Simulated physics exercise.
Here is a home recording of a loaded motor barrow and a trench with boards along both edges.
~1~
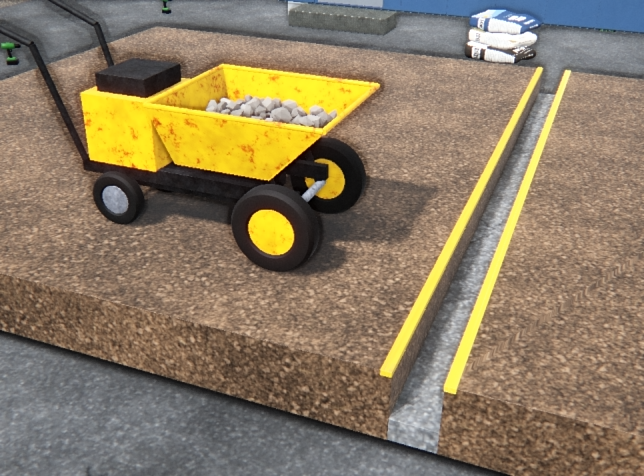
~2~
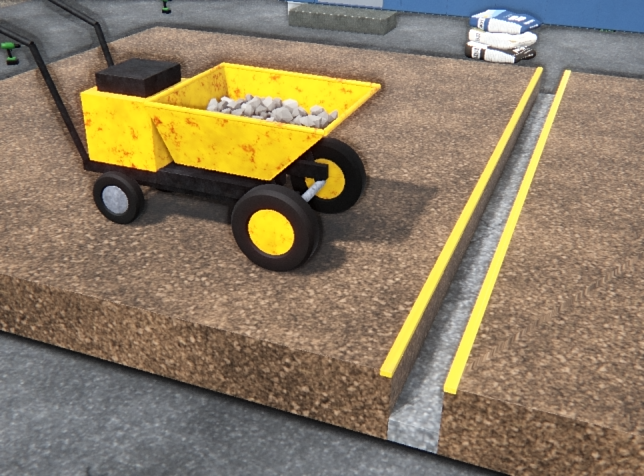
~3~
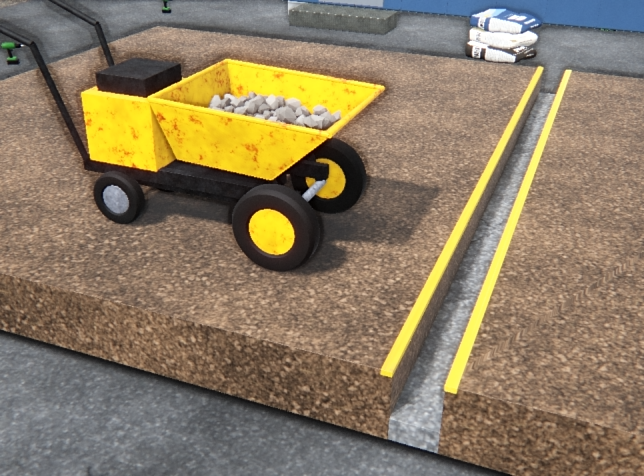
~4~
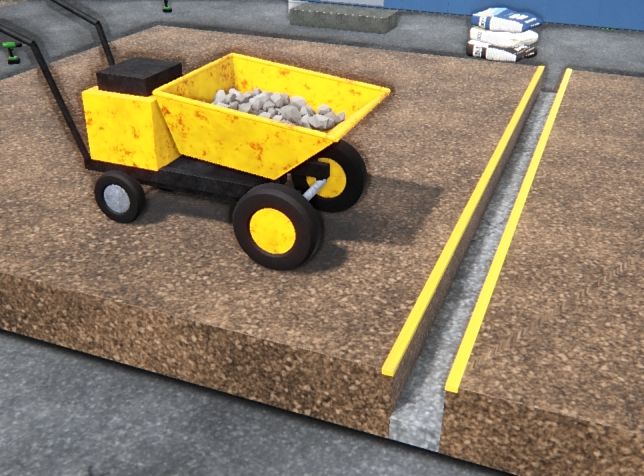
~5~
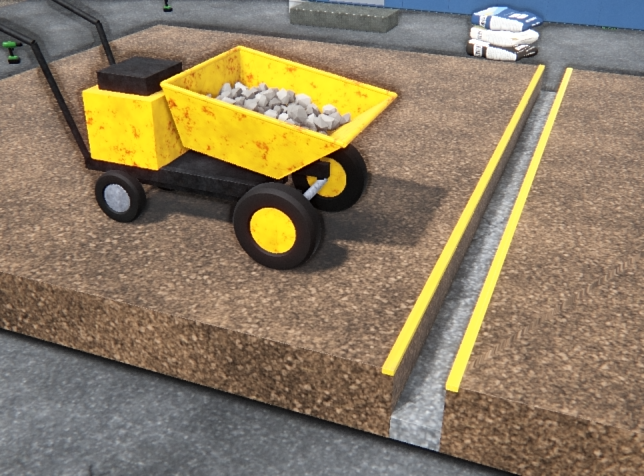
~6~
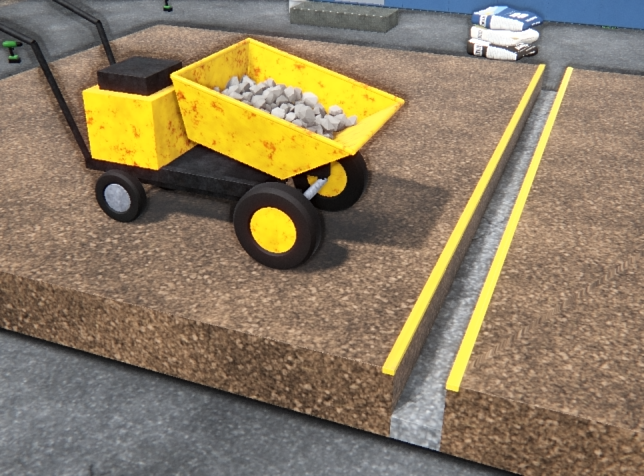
A yellow motor barrow loaded with grey stones gradually tilts its skip forward to the right.
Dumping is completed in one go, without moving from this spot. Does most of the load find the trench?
More in than out.
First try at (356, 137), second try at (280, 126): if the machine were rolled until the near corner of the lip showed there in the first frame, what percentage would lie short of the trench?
Near 0 and 50 percent respectively.
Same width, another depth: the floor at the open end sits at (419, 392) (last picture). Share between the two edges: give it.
Estimate: Approx. 50 %.
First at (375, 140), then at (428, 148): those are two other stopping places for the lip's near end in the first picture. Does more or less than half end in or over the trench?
Try one: The greater share. Try two: The lesser share.
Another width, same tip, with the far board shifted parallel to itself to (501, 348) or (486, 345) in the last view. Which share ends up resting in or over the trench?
70 %, then 70 %.
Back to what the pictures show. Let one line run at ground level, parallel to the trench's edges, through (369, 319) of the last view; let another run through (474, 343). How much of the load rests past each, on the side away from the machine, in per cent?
About 90 percent, then about 0 percent.
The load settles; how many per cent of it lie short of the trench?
Share of load: Near 20 %.
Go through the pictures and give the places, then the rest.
The first frame shows lip of the skip at (323, 132), level; top of the load at (238, 119), broken stones; first edge of the trench at (407, 330); far edge at (467, 343), the trench under half as wide as the skip, and about as deep as wide.
The second frame shows lip of the skip at (325, 133), level; top of the load at (239, 119).
The third frame shows lip of the skip at (329, 135), tipped barely; top of the load at (242, 117).
The fourth frame shows lip of the skip at (336, 139), tipped a little; top of the load at (233, 108).
The fifth frame shows lip of the skip at (344, 144), tipped a little; top of the load at (239, 103).
The sixth frame shows lip of the skip at (353, 152), tipped clearly; top of the load at (246, 98); first edge of the trench at (410, 327); far edge at (469, 341).
Soon after the last picture, skip tipped steeply; all in the skip.
A little later, skip tipped right over; most in the skip; about a quarter short of the trench; a stray few in or heaped over the trench.
Later still, skip tipped right over; a small part in the skip; about a quarter short of the trench; about two thirds in or heaped over the trench; a stray few beyond it.
At rest, skip tipped right over; a small part in the skip; about a quarter short of the trench; about two thirds in or heaped over the trench; a stray few beyond it.
